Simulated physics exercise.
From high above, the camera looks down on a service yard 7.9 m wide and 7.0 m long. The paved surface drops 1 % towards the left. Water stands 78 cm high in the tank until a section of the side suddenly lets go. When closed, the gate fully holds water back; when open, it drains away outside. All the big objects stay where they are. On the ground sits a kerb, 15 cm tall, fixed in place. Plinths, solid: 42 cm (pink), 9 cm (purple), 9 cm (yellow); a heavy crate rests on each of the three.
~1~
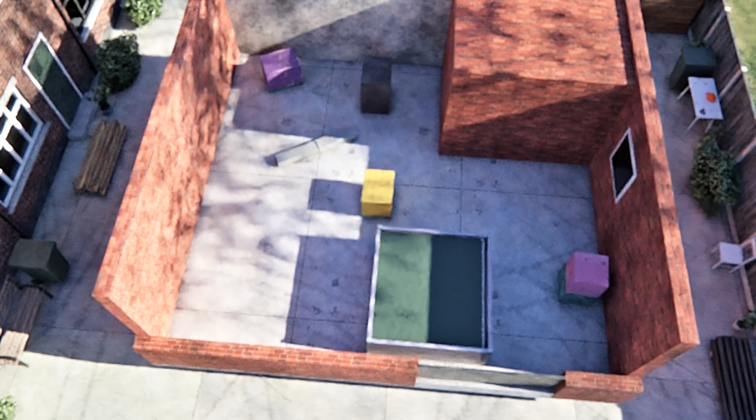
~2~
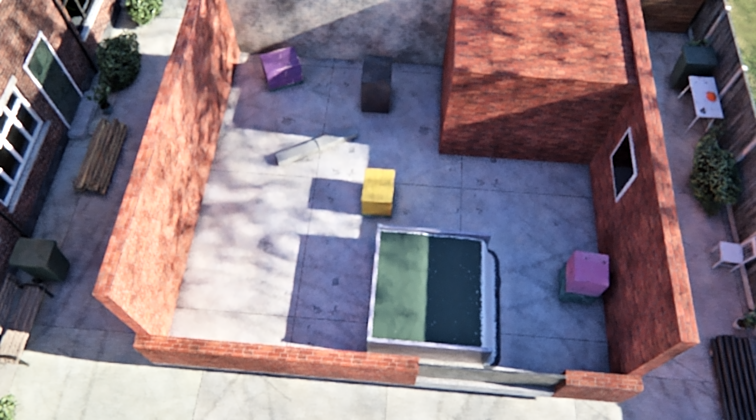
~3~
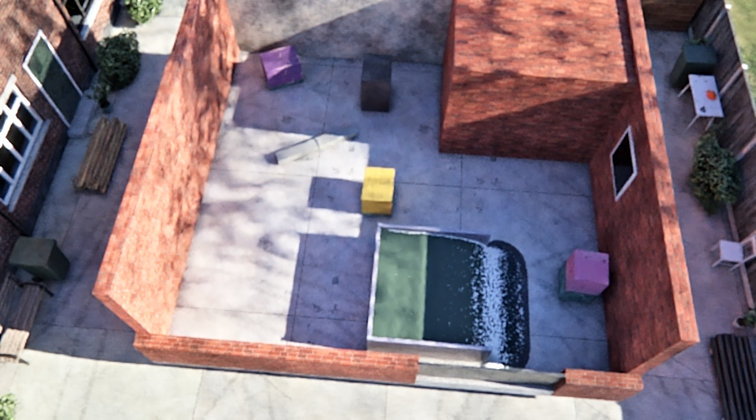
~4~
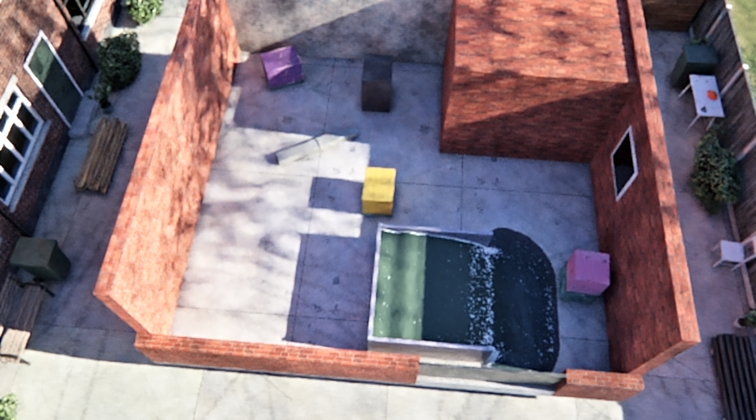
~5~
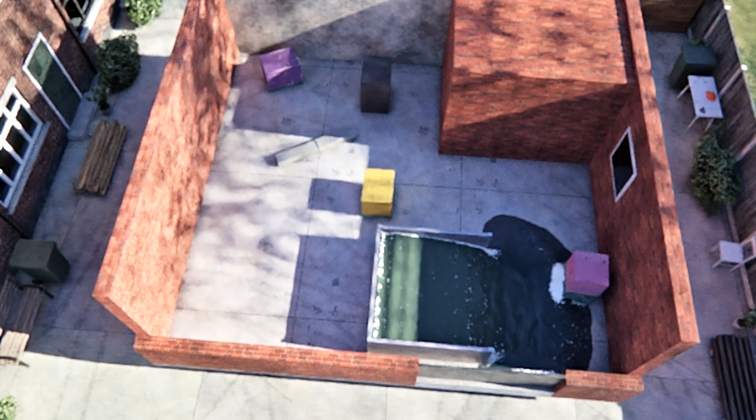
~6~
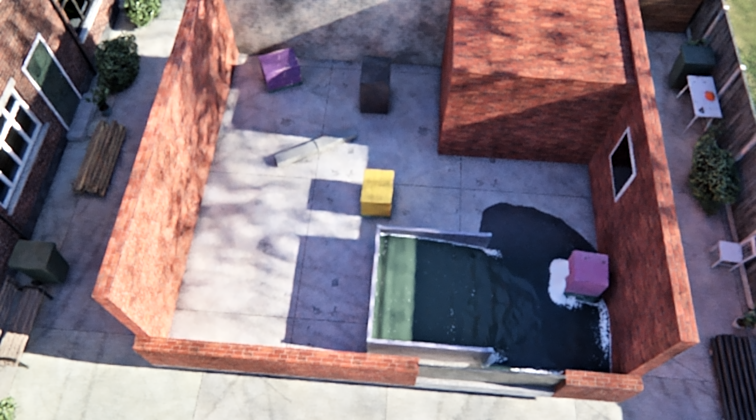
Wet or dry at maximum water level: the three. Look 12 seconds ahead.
Pink crate wet; purple crate dry; yellow crate wet.
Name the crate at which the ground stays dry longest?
The purple one.
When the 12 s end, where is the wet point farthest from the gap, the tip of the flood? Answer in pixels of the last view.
Around pixel (238, 59).
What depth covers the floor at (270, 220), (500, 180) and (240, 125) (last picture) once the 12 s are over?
Depth readings in turn - 5, 9, 6 cm.
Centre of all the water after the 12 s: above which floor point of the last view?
It lies at roughly (387, 233) in pixels.
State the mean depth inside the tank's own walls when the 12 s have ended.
Some 14 cm.
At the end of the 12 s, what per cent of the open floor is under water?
Wet share: About 95 %.
A moment later water covers 20 % of the floor and is deepest (64 cm) near (581, 371); pink plinth reached, purple plinth not reached, yellow plinth not reached.
Soon after water covers 20 % of the floor and is deepest (54 cm) near (596, 313); pink plinth reached, purple plinth not reached, yellow plinth not reached.
Next water covers 35 % of the floor and is deepest (33 cm) near (582, 173); pink plinth reached, purple plinth not reached, yellow plinth reached.
Later on water covers 75 % of the floor and is deepest (19 cm) near (526, 272); pink plinth reached, purple plinth reached, yellow plinth reached.
At the end water covers 95 % of the floor and is deepest (12 cm) near (334, 149); highest at the pink plinth 56 cm, highest at the purple plinth 6 cm, highest at the yellow plinth 21 cm.
